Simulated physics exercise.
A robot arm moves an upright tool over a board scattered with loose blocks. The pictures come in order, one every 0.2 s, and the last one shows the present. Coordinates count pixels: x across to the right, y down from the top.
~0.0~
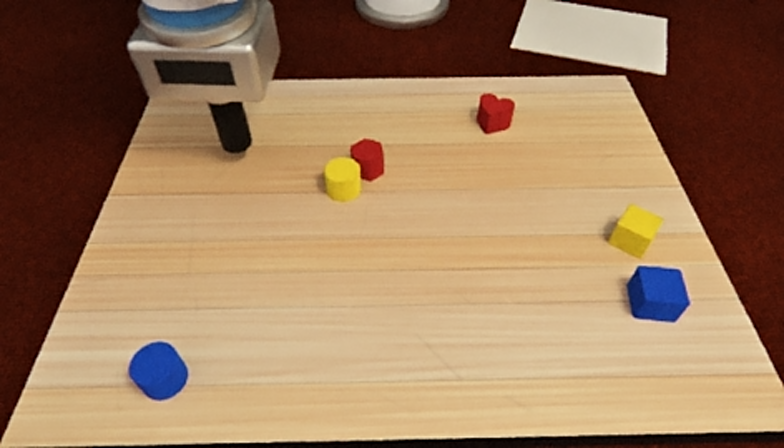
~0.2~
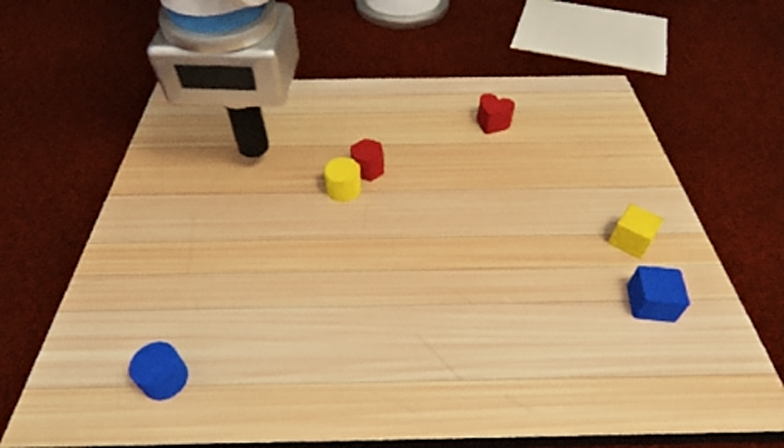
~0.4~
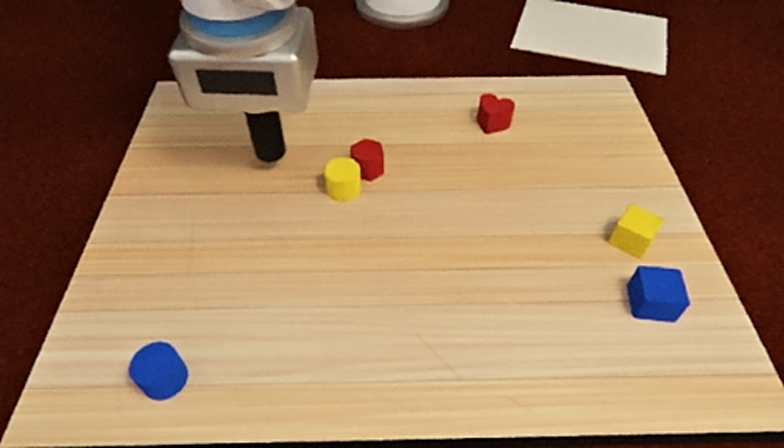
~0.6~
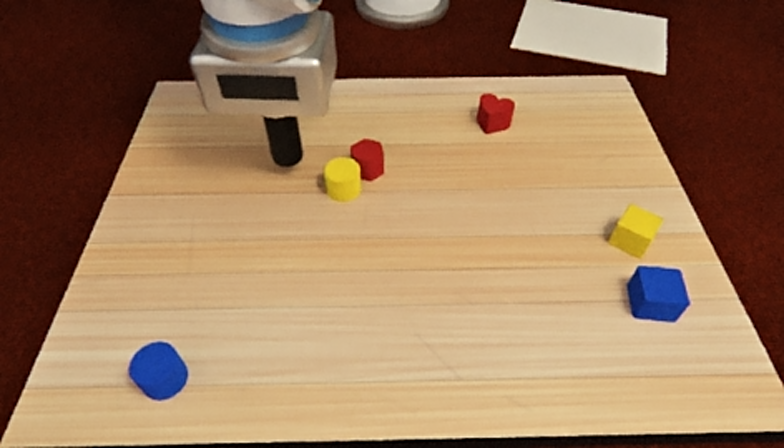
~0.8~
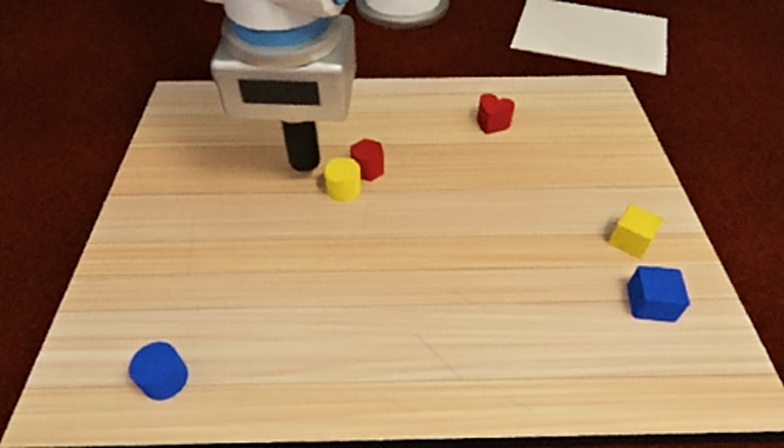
Robot arm sliding its upright black tool steadily rightward over a wooden board, nearing a yellow cylinder while the scattered blocks stay still.
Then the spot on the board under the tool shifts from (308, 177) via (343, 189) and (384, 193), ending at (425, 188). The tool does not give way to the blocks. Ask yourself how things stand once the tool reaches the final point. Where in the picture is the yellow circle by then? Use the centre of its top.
It ends at (430, 193).
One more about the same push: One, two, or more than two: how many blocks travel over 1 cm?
The push moves one block more than 1 cm.
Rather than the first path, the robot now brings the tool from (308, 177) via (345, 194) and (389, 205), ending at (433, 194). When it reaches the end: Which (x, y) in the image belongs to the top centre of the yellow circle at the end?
Its top middle is near (462, 189).
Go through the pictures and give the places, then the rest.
In the first frame, lower end of the tool at (238, 145), tops of blocks, yellow circle at (342, 169), red hexagonal block at (367, 149).
In the second frame, tool at (254, 149), blocks as before.
In the third frame, tool at (271, 154), blocks as before.
In the fourth frame, tool at (288, 158), blocks as before.
In the fifth frame, tool at (305, 163), yellow circle at (342, 169), red hexagonal block at (367, 149).
What follows on the original path. One third of the way, tool at (342, 175); yellow circle at (372, 179).
Two thirds of the way, tool at (384, 179); yellow circle at (411, 189).
At the end, tool at (425, 174); yellow circle at (430, 193); red hexagonal block not moved.
